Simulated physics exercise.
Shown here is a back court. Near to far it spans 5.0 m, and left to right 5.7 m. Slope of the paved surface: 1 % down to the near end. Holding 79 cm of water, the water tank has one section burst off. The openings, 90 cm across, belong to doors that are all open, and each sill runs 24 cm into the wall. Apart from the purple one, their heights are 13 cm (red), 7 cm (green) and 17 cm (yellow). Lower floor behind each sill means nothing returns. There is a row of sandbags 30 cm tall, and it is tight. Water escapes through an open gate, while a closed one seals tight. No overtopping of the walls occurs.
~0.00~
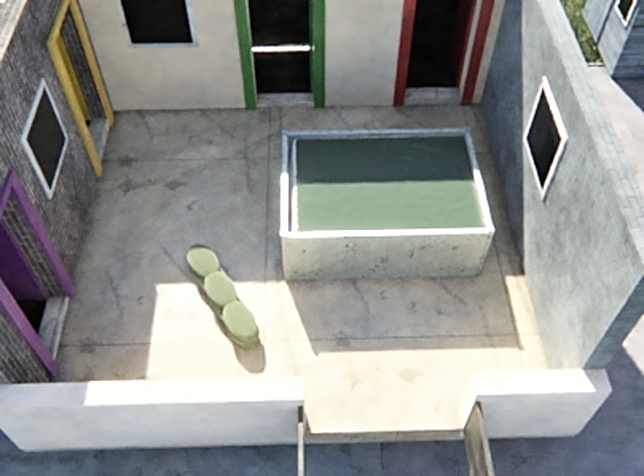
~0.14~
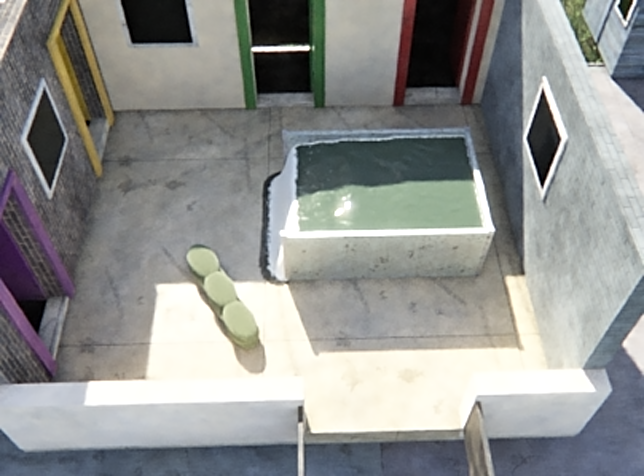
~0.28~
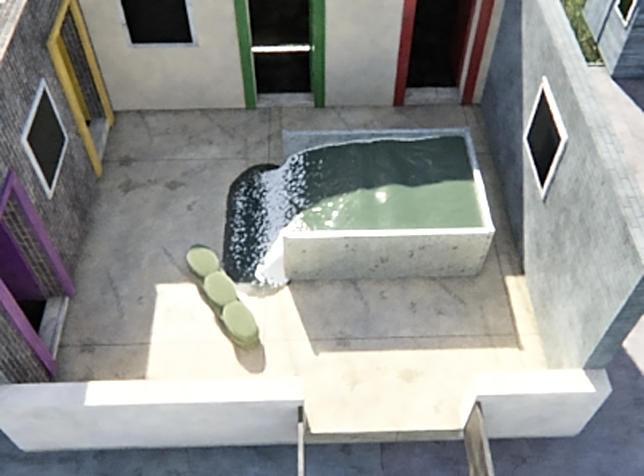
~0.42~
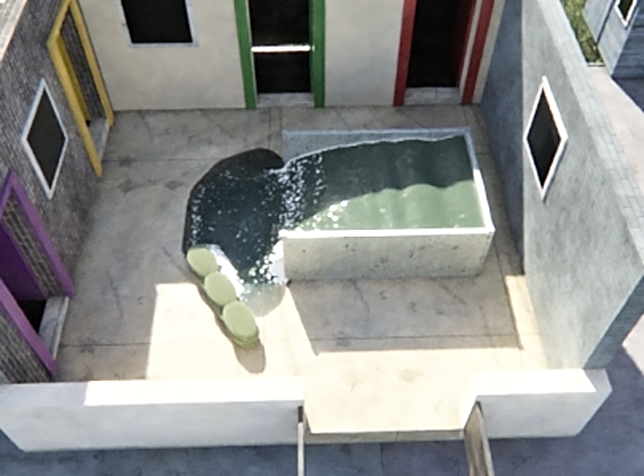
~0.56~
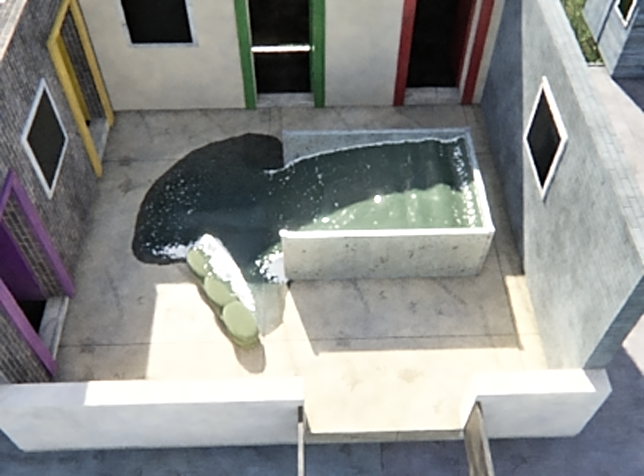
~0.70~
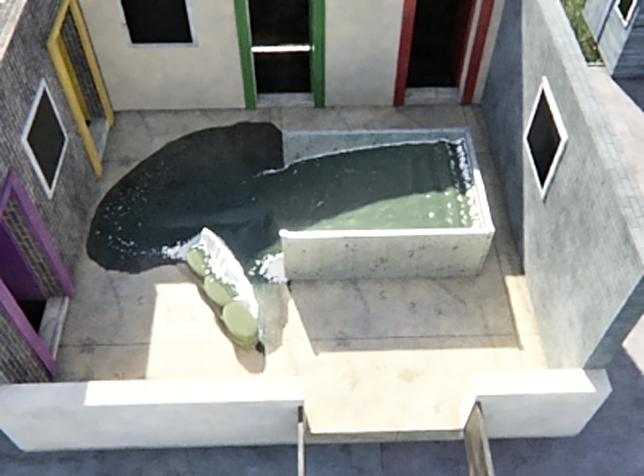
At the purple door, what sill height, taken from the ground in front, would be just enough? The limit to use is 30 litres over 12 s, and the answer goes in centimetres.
9.5 cm.
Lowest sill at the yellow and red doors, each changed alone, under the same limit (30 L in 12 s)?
You'd want some 30 cm at yellow and some 10.0 cm at red.
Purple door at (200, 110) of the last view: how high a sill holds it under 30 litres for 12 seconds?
You'd want it roughly 14.5 cm high.
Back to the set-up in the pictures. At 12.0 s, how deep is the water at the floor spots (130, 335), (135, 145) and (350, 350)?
Roughly 8, 7 and 8 cm, in turn.
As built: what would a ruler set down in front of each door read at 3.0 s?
At the red door the depth is 0 cm, at green 9 cm, at purple 11 cm and at yellow 34 cm.
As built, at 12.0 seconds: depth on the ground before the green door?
6.5 cm.
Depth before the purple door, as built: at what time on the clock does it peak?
Crest at t of about 2.2 s.
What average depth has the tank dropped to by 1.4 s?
It averages close to 42 centimetres.
After 1.4 s water covers 45 % of the floor, deepest (49 cm) near (219, 267); 6 cm at the purple door, 0 litres in over its 7 cm sill.
After 3.0 s water covers 70 % of the floor, deepest (38 cm) near (111, 124); 11 cm at the purple door, 12 litres in over its 7 cm sill.
After 12.0 s water covers 95 % of the floor, deepest (10 cm) near (191, 414); 8 cm at the purple door, 69 litres in over its 7 cm sill.
At the purple door as built, the water arrived by 1.3 s and peaked near 12 cm at 2.2 s.
Run again over the same 12 s with other heights there, 62 litres in over 7.5 cm, 11 litres over 12 cm. The limit of 30 litres is kept from about 9.5 cm up.
